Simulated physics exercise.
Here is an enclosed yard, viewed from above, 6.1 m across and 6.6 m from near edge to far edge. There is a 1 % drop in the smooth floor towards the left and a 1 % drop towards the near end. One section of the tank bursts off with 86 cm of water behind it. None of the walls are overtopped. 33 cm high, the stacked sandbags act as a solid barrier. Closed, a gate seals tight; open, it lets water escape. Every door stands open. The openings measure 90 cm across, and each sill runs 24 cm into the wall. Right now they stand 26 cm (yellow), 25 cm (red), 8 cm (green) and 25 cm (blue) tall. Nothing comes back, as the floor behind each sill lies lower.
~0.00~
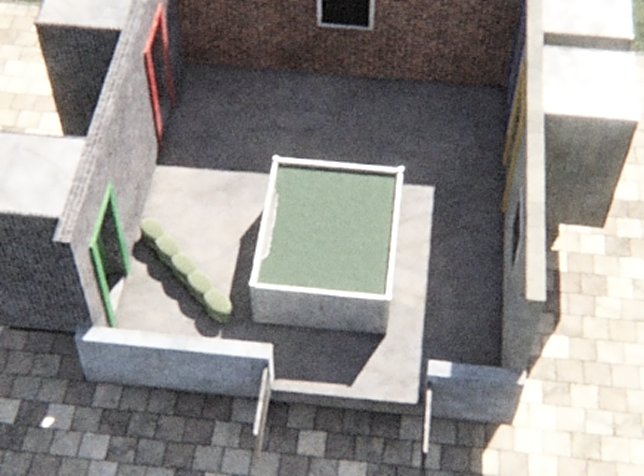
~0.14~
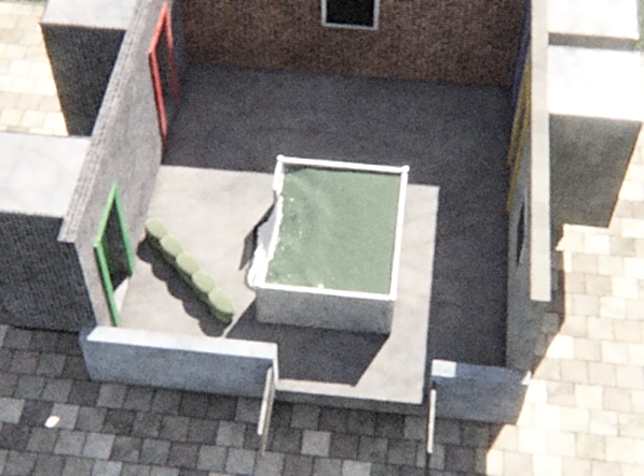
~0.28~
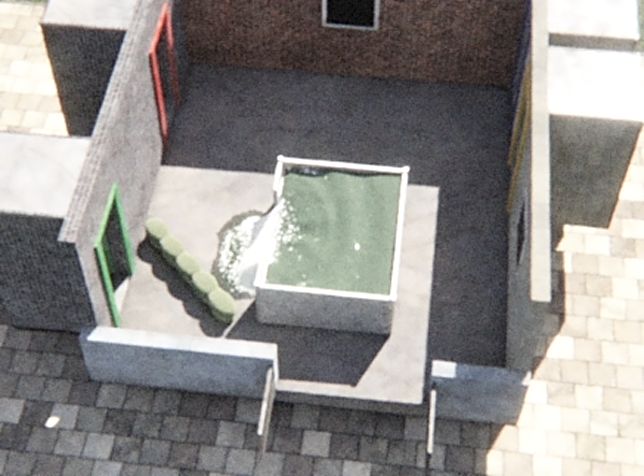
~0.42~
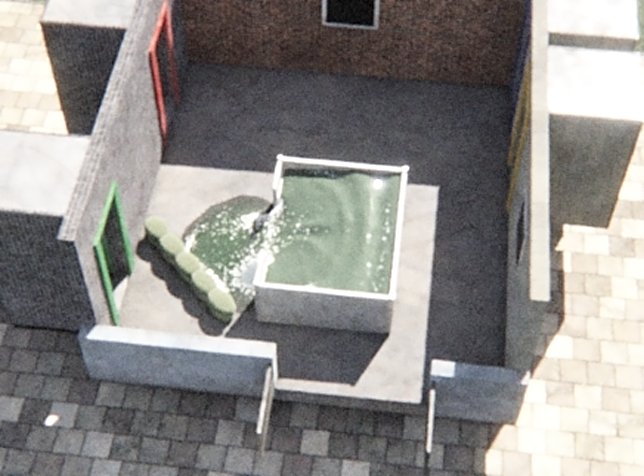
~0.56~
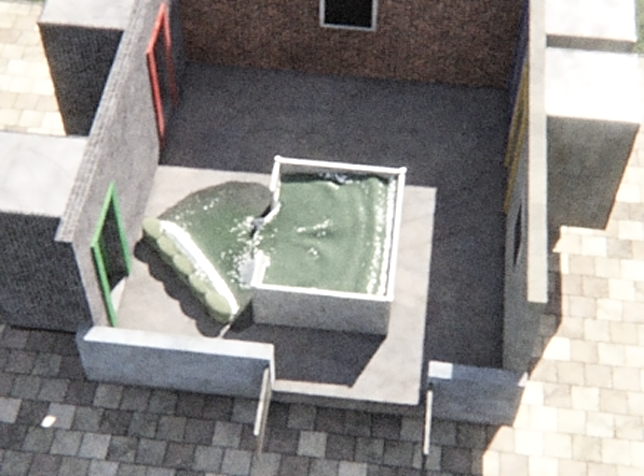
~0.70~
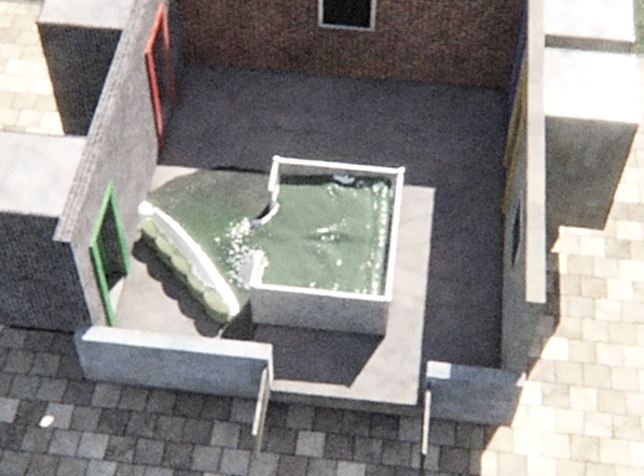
The clip shows a walled yard from above, where a square tank of green water bursts open on its left side; water pours out, spreads left across the grey floor and runs up against a diagonal row of sandbags.
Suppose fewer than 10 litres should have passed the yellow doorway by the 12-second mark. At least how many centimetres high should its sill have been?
I would say at least 12.5 cm.
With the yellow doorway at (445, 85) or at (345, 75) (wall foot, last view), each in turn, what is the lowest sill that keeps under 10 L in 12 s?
About 11.0 cm for the first and 10.5 cm for the second.
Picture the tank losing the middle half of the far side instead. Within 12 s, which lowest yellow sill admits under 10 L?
I'd say close to 7.0 cm.
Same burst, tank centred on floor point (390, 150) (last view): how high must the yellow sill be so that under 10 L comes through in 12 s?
New minimum height: Approx. 8.0 cm.
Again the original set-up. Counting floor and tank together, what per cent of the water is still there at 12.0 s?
What remains is some 80 per cent of the water.
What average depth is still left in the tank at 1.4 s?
I'd put it near 57 cm.
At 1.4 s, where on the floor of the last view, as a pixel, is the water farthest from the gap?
I'd put the front's tip around (175, 99).
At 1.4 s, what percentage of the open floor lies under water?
Roughly 25 percent of the floor is wet.
After 1.4 s water covers 25 % of the floor, deepest (60 cm) near (203, 281); it has not reached the yellow door.
After 3.0 s water covers 50 % of the floor, deepest (44 cm) near (183, 72); it has not reached the yellow door.
After 12.0 s water covers 95 % of the floor, deepest (16 cm) near (455, 394); 8 cm at the yellow door, 0 litres in over its 26 cm sill.
At the yellow door as built, the water arrived by 4.5 s and peaked near 15 cm at 5.6 s.
With a sill of 11 cm, 21 litres would have come in within the 12 s; with 14.5 cm, 2 litres. So under 10 litres takes about 12.5 cm.
